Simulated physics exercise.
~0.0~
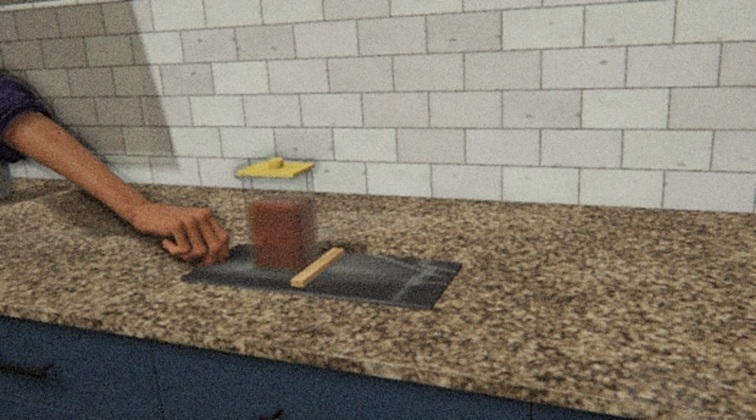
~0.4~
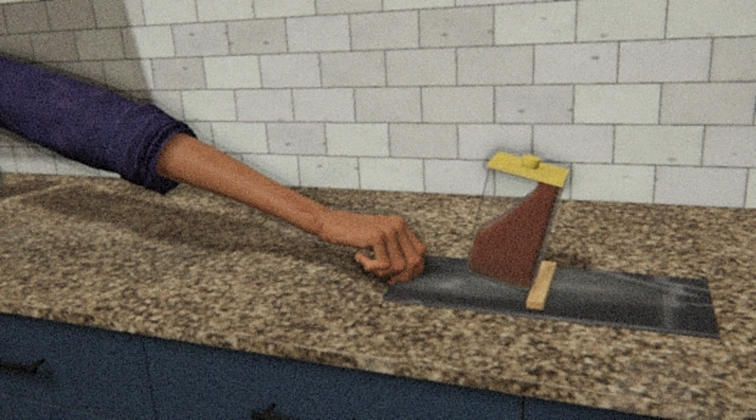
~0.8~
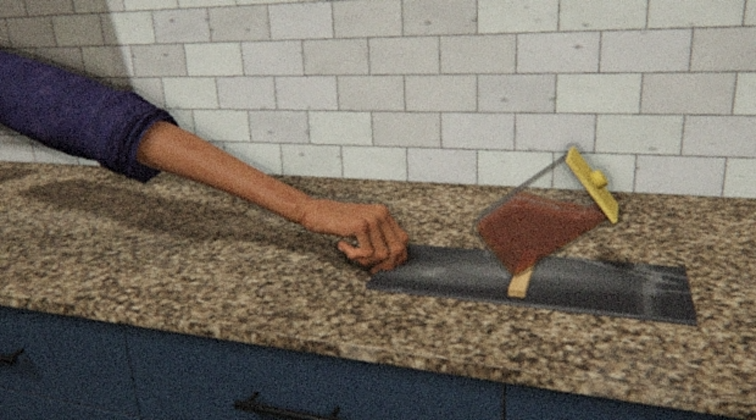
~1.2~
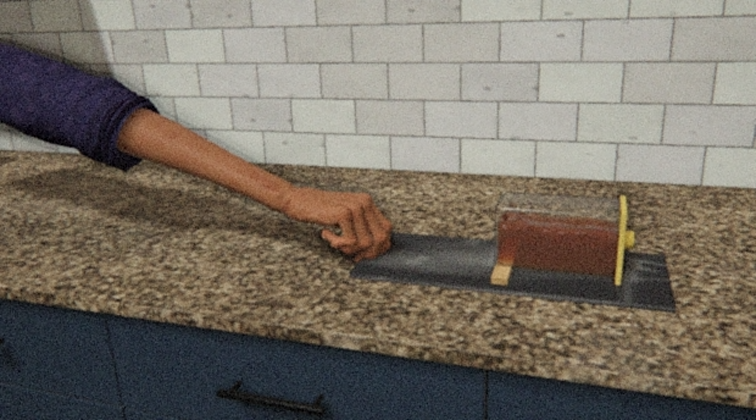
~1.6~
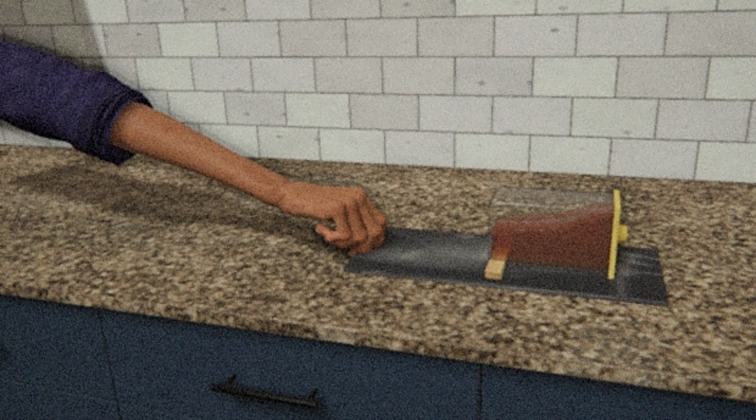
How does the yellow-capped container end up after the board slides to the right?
It topples over the wooden strip and ends up lying on its side on the board, with its yellow cap facing right.
